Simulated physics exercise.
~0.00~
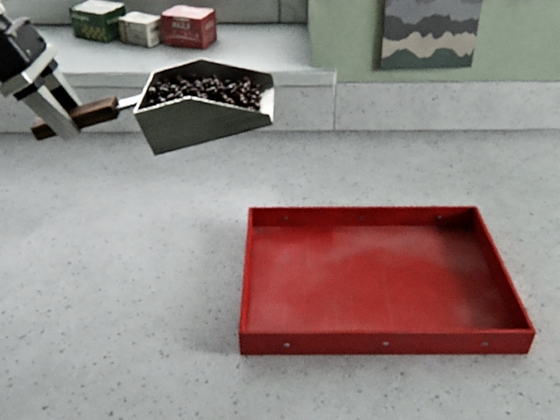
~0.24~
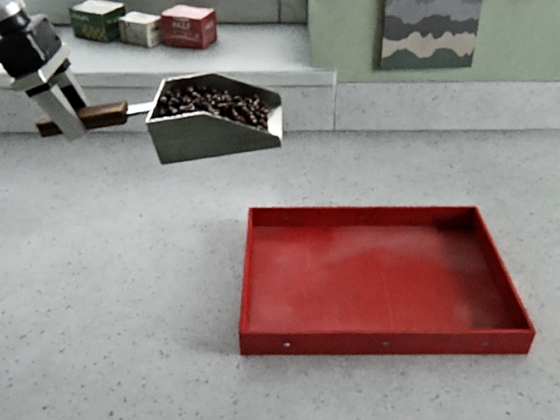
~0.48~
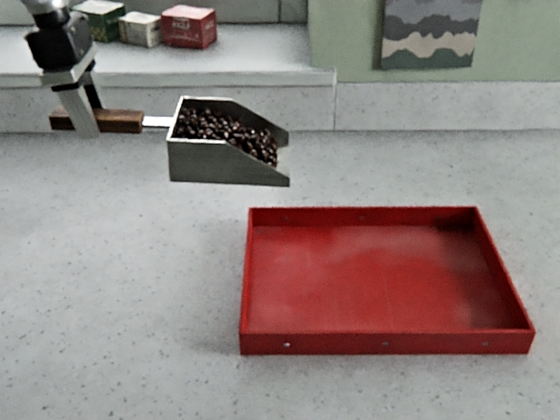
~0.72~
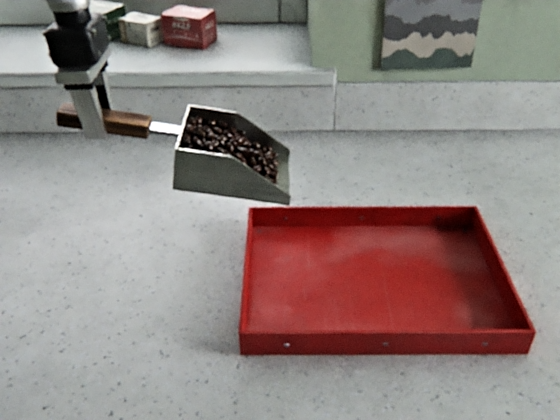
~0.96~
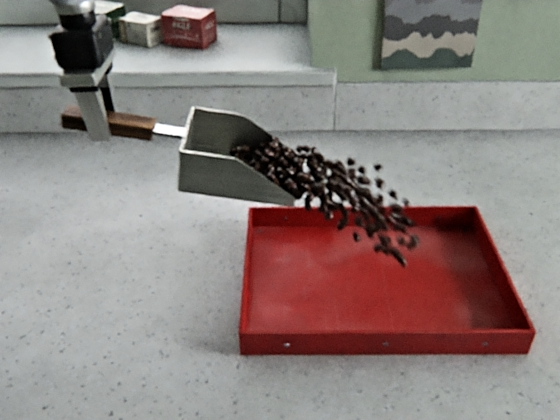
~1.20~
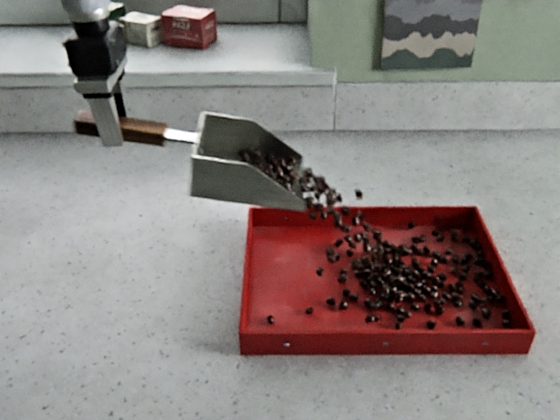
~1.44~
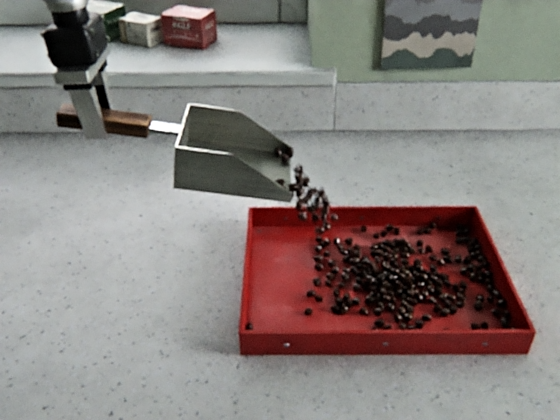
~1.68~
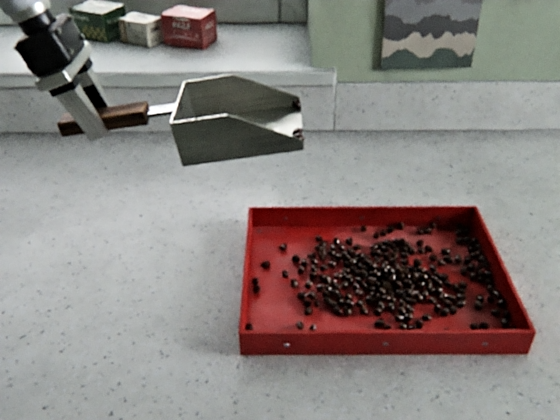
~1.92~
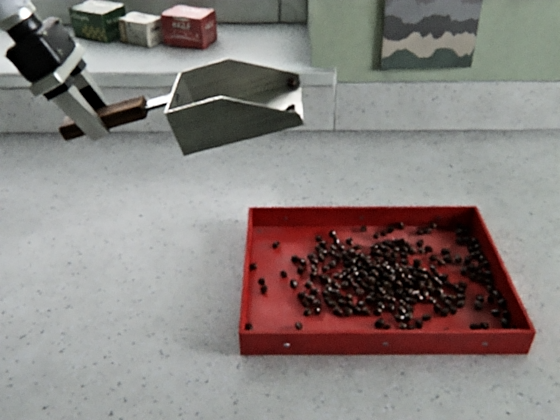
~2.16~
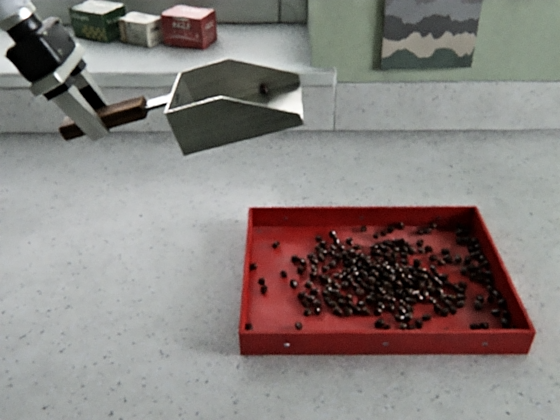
A robot arm at the upper left holds a grey metal scoop with a wooden handle, heaped with dark beans, above a speckled pale grey counter seen from slightly above. A shallow red tray sits at the right, with small green, cream and red boxes on a ledge behind. The arm moves the scoop right and down while tipping its open front forward. Beans pour out in a stream and scatter across the tray. The scoop then lifts and tilts back, nearly empty, and holds still, leaving almost all the beans spread in the tray.
